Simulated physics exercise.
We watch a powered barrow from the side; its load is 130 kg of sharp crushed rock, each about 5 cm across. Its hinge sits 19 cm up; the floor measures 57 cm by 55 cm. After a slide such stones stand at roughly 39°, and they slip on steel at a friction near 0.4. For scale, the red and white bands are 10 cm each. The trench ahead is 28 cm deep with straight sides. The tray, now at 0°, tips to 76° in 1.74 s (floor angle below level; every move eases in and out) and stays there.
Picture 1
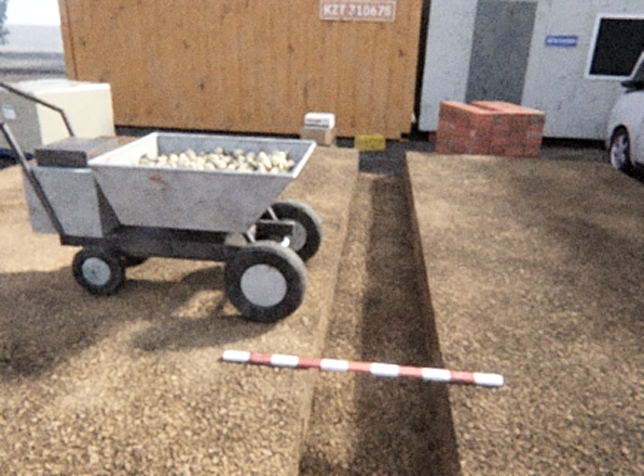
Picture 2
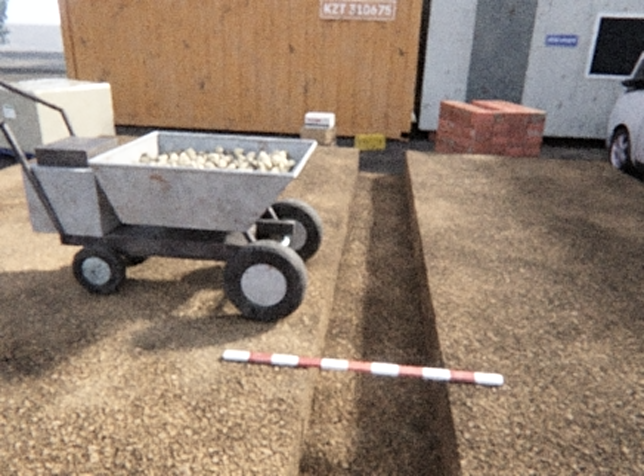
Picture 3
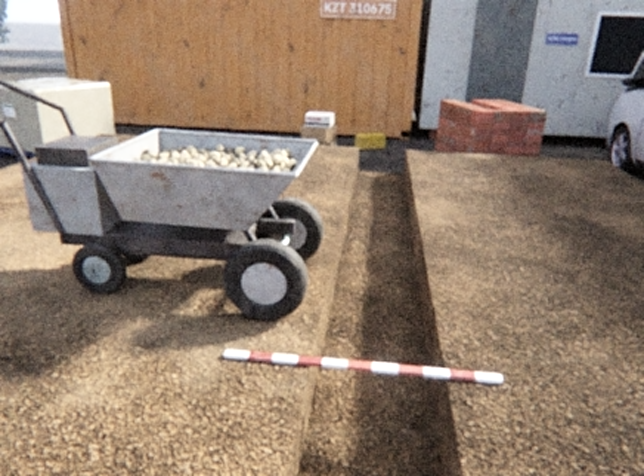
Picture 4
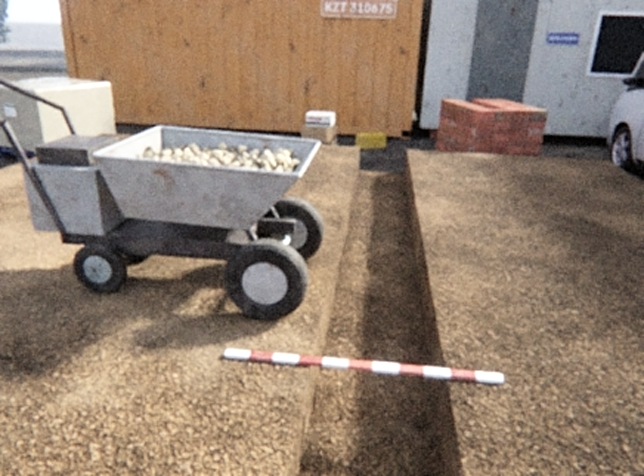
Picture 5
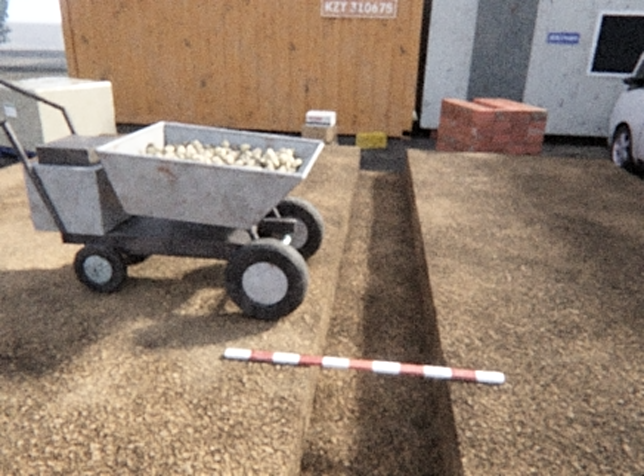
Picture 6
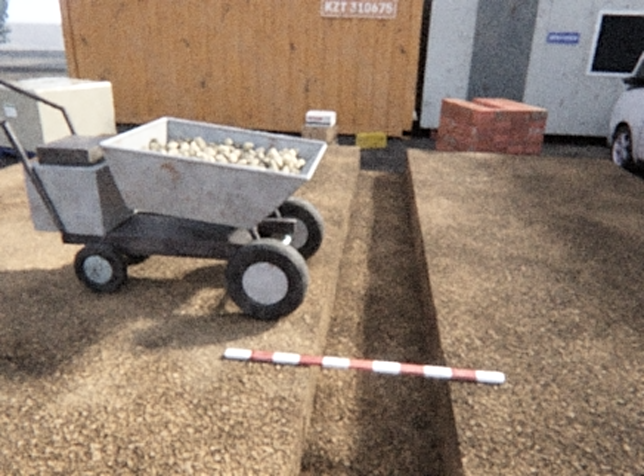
Grey powered barrow loaded with pale stones standing beside a narrow trench, its tray slowly tilting slightly forward to the right.
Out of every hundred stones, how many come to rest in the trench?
About 87 per cent.
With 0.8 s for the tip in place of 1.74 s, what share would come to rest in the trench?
In that case some 70 per cent.
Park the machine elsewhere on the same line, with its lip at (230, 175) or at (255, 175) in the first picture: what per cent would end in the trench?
First some 100, then 100 per cent.
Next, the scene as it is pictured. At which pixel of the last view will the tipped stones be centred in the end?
Near (405, 327).
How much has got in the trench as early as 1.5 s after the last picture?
About 40 per cent by then.
Then, 1.0 s after the last picture the floor is at 64°, 100 % in the tray; the foremost stones are at (387, 242).
Then, 1.5 s after the last picture the floor is at 76°, 54 % in the tray, 39 % in the trench, 7 % past the trench; the foremost stones are at (471, 291).
Then, 1.9 s after the last picture the floor is at 76°, 21 % in the tray, 66 % in the trench, 13 % past the trench; the foremost stones are at (513, 314).
Then, 3.8 s after the last picture the floor is at 76°, 0 % in the tray, 87 % in the trench, 13 % past the trench; the foremost stones are at (517, 316).
